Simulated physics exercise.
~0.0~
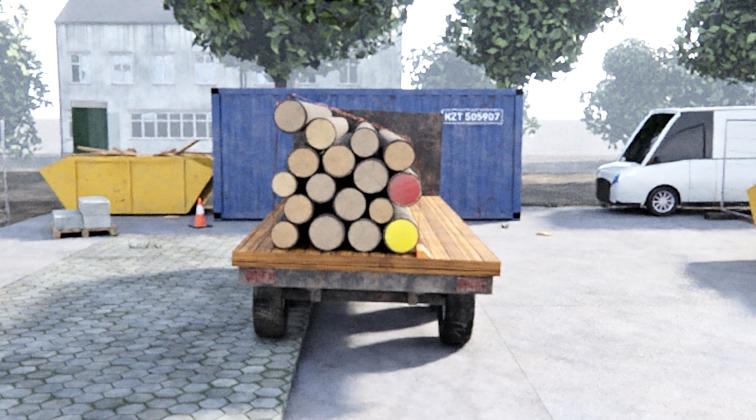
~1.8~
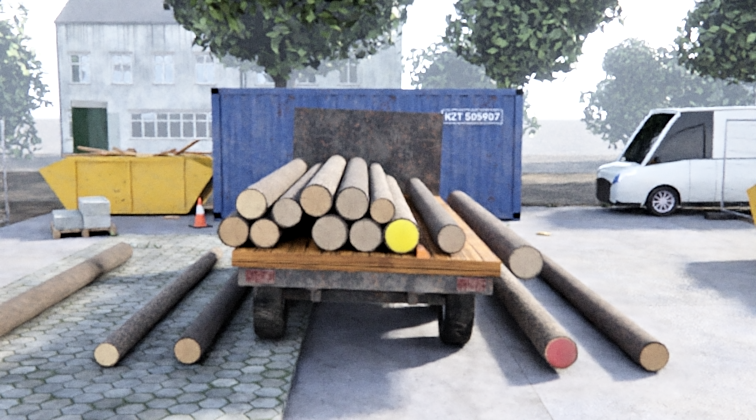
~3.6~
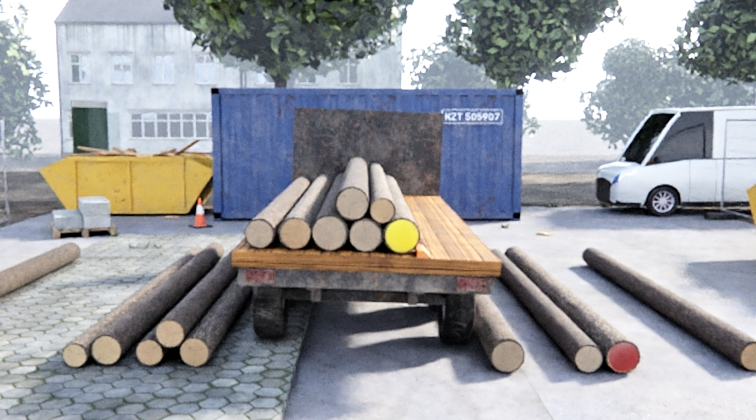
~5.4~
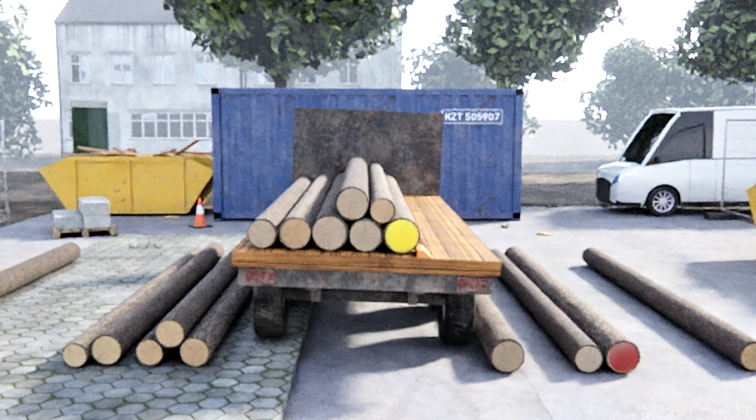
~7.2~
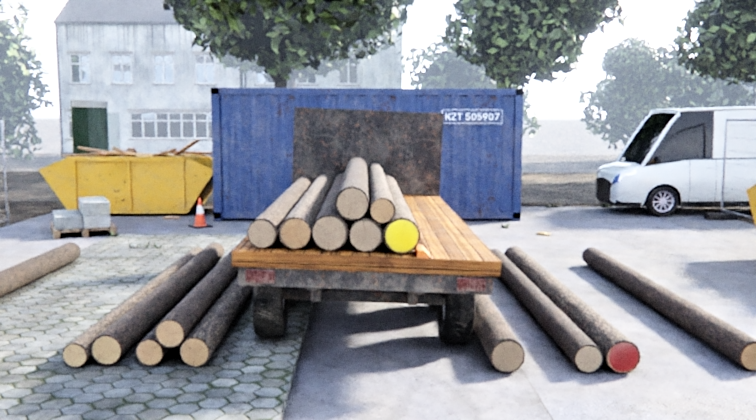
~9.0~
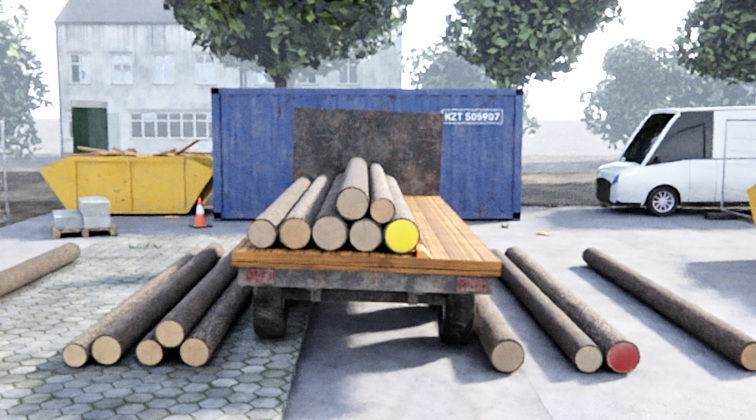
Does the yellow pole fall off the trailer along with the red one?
No, the yellow pole stays on the trailer deck, while the red pole ends up on the ground to the right.
